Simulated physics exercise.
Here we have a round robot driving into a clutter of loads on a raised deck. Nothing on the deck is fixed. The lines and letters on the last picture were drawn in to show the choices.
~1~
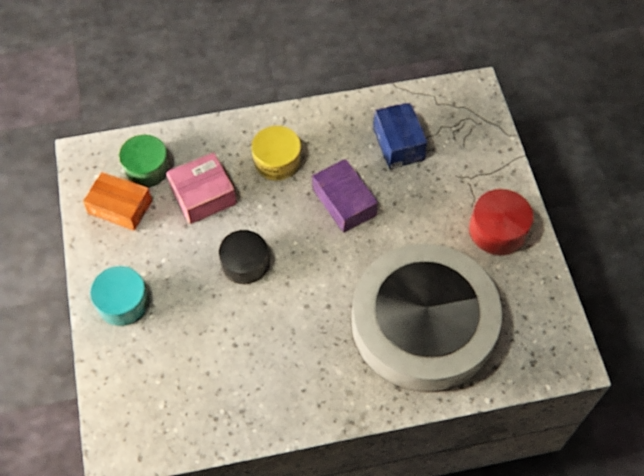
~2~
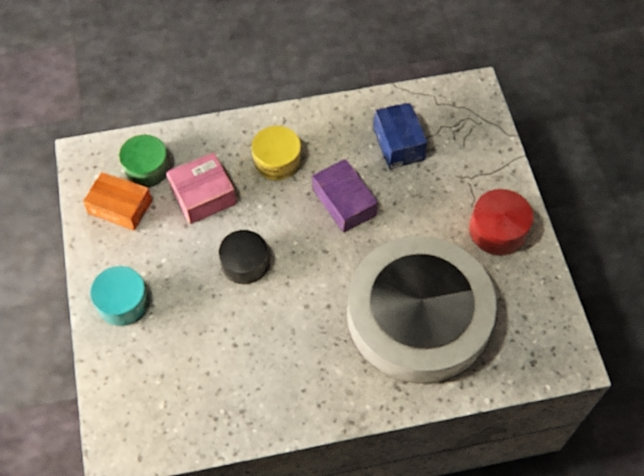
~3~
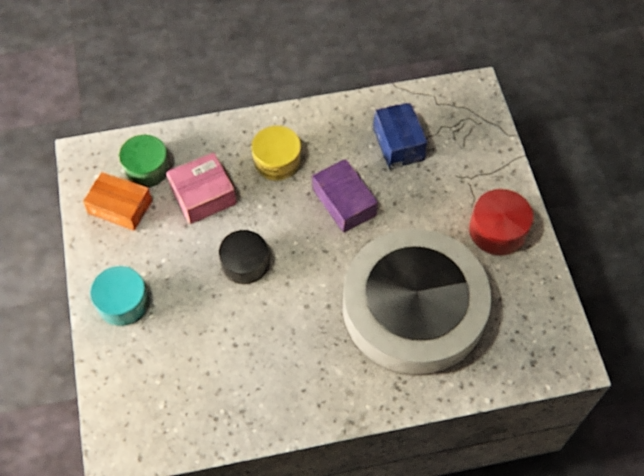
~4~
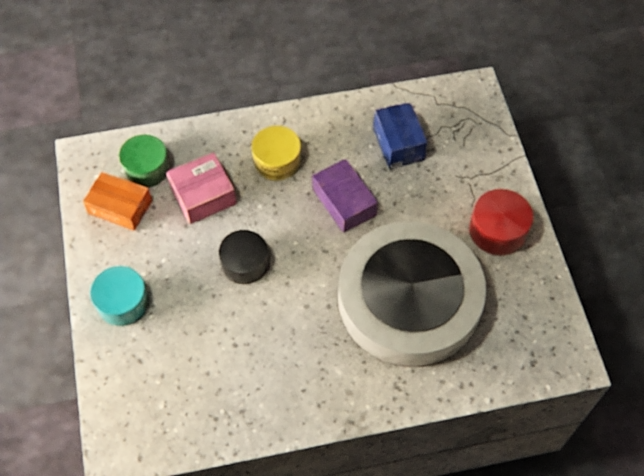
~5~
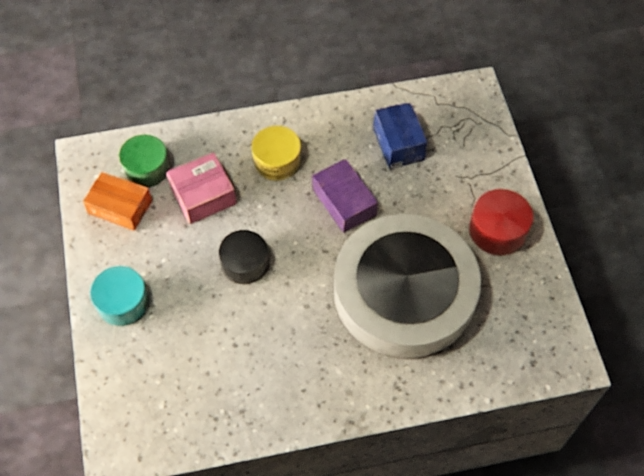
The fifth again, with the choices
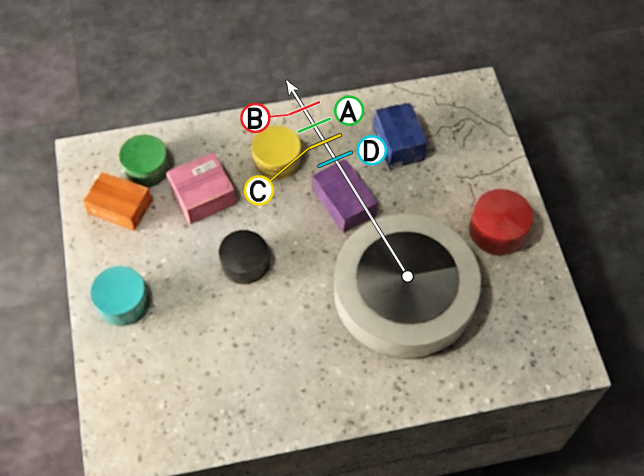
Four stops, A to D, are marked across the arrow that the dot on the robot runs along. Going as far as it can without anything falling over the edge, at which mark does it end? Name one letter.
The farthest safe stop is D.
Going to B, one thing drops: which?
It is the purple crate.
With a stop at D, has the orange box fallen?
No.
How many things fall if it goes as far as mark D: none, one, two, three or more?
By then, none.
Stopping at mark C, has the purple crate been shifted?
By then, yes.
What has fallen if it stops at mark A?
The purple crate goes over.
On the marked copy, A at (314, 125); B at (304, 108); C at (324, 141); D at (335, 159); the arrow from (408, 276) to (287, 81); the white dot at (408, 276).
Taking D. A third of the way, robot (378, 240); yellow pail (273, 151); purple crate (329, 168).
Two thirds of the way, robot (353, 197); purple crate (305, 129); yellow pail (269, 149).
When it is over, robot (335, 169); purple crate (289, 103); yellow pail (253, 137); nothing has fallen.
As for the rest, A drops the purple crate; B drops the purple crate; C drops the purple crate.
